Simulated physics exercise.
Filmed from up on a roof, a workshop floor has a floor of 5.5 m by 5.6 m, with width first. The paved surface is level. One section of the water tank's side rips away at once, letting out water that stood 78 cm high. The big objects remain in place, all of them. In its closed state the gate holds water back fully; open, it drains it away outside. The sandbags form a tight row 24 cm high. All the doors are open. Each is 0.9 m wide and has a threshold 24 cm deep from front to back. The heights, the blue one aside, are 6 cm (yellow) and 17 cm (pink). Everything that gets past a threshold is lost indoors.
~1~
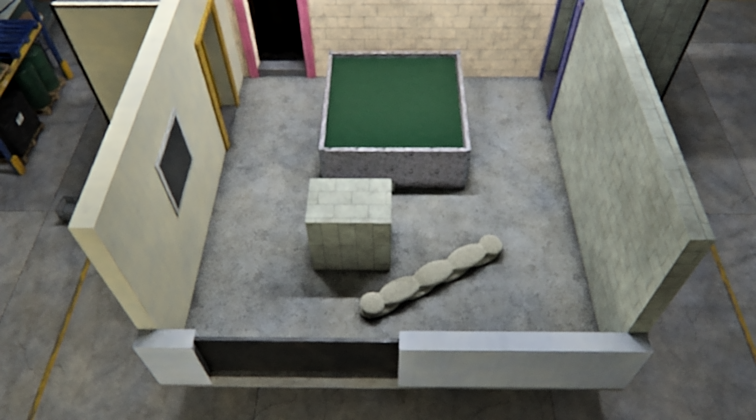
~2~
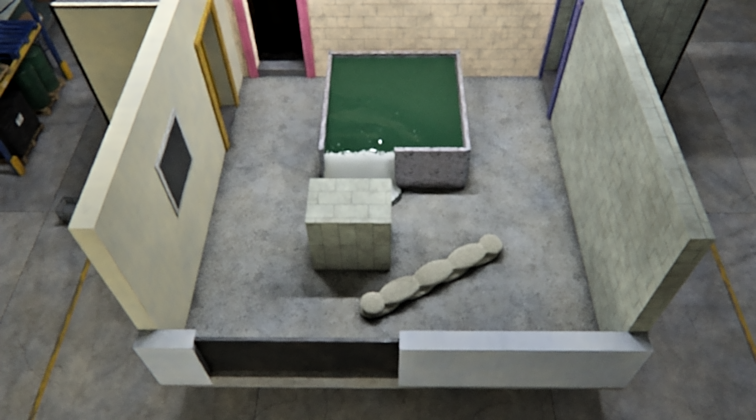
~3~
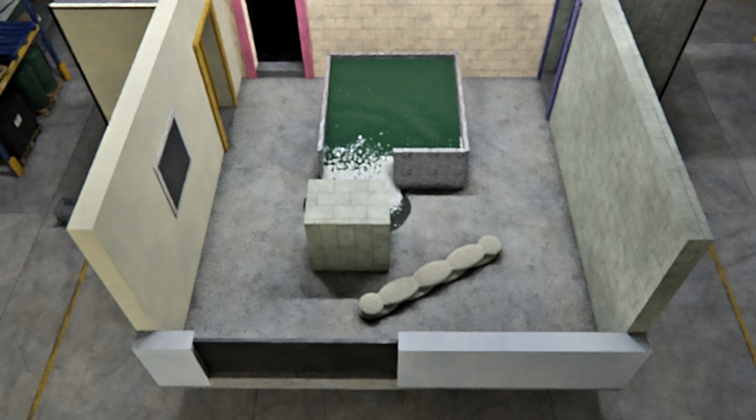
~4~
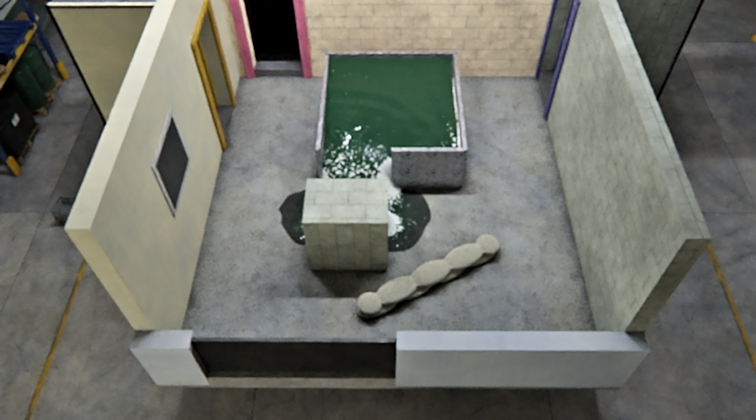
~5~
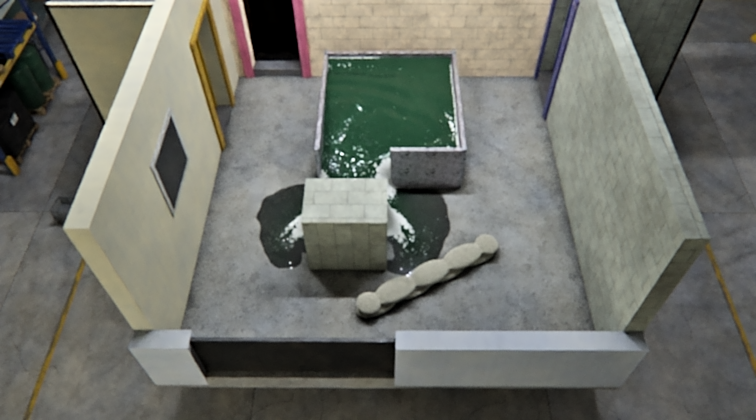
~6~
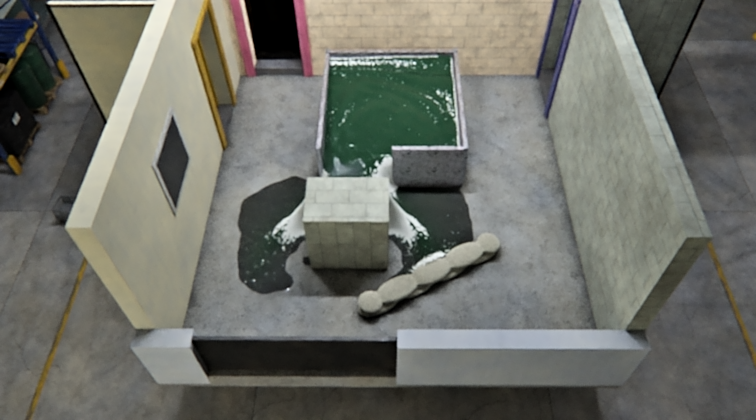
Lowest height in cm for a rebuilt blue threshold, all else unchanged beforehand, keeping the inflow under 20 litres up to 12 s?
15 cm.
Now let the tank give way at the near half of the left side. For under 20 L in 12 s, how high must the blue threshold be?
Then something near 15 cm.
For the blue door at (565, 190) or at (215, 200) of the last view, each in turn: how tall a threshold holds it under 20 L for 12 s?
About 27 cm, then about 29 cm.
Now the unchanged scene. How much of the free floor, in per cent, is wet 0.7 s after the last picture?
Wet share: Near 30 %.
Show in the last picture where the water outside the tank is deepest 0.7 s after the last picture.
Near pixel (350, 224).
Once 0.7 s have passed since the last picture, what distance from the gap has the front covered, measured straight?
Roughly 3.8 m from the gap.
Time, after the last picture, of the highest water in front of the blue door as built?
The level tops out around 7.0 s.
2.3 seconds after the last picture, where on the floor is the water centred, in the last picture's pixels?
Around (372, 178).
Then, 0.7 s after the last picture water covers 30 % of the floor, deepest (63 cm) near (350, 224); it has not reached the blue door.
Then, 2.3 s after the last picture water covers 75 % of the floor, deepest (36 cm) near (351, 214); 5 cm at the blue door, 0 litres in over its 22 cm threshold.
Then, 11.3 s after the last picture water covers 95 % of the floor, deepest (18 cm) near (499, 359); 14 cm at the blue door, 0 litres in over its 22 cm threshold.
At the blue door as built, the water peaked near 21 cm, 6.9 s after the last picture.
Run again over the same 12 s with other heights there, 34 litres in over 14 cm, 3 litres over 19 cm. The limit of 20 litres is kept from about 15 cm up.
